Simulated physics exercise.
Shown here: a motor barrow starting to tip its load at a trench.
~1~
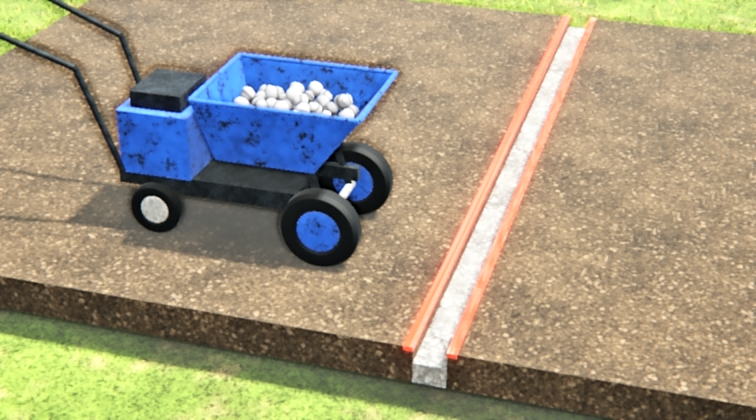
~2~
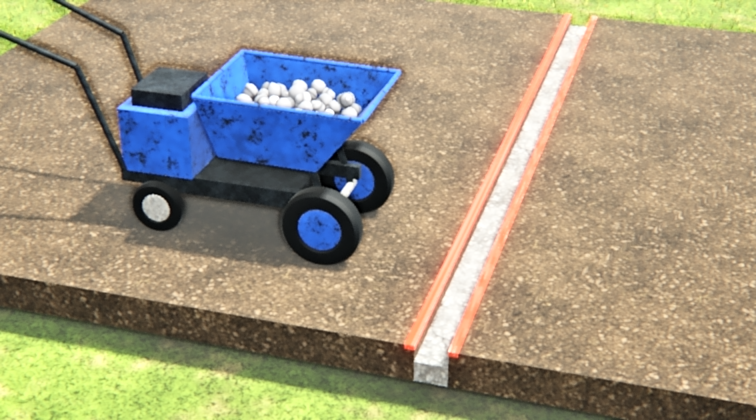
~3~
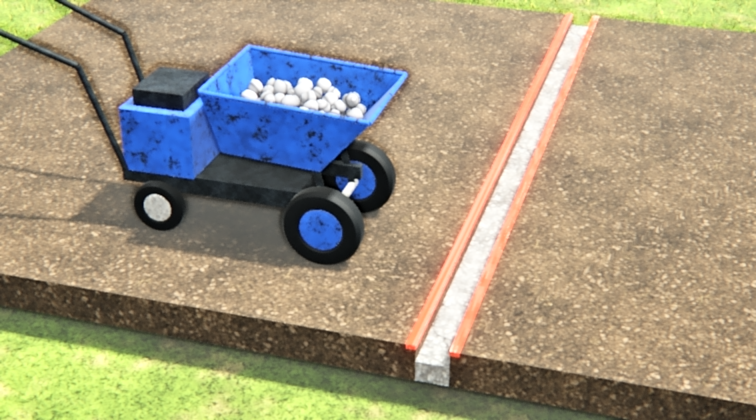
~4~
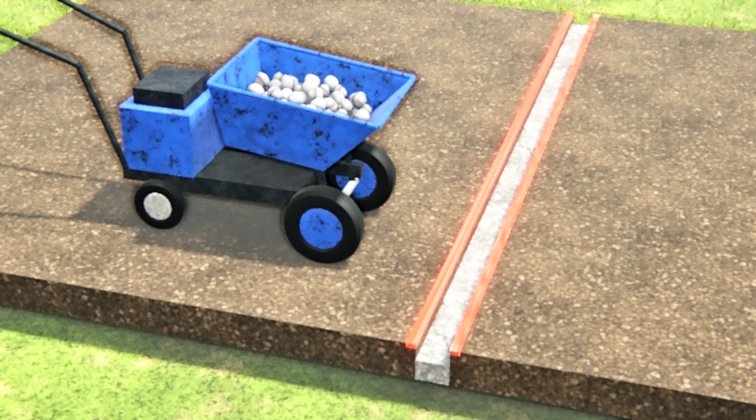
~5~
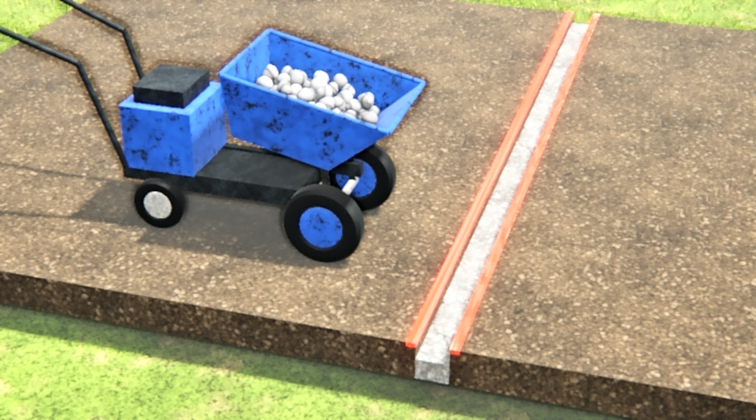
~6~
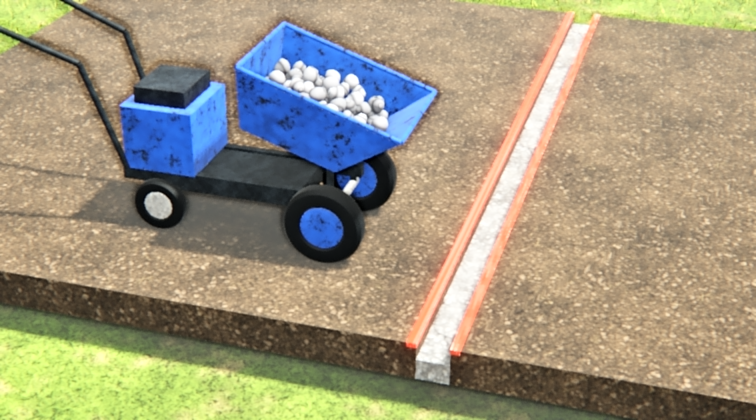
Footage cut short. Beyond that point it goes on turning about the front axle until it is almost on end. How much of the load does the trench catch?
Under half.
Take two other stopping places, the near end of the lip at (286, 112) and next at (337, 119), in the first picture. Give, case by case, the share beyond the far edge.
Near 10 and 30 percent respectively.
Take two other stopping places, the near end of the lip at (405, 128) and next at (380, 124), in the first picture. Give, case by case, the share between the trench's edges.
The shares come out close to 0 and 10 per cent, in that order.
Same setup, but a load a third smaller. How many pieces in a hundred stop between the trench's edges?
I'd say close to 50 per cent of it.
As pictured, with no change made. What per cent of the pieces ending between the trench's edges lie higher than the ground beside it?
I'd put it near 45 in a hundred.
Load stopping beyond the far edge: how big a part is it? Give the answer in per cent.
Near 45 %.
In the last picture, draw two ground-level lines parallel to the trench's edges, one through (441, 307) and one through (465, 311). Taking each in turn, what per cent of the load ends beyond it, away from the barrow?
Near 80 % and near 50 %, in that order.
Soon, skip tipped steeply; all in the skip.
A while on, skip tipped right over; most in the skip; a small part in or heaped over the trench; a small part beyond it; a stray few falling.
Towards the end, skip tipped right over; about a third in the skip; about a quarter in or heaped over the trench; about half beyond it.
Finally, skip tipped right over; about a quarter in the skip; about a third in or heaped over the trench; about half beyond it.
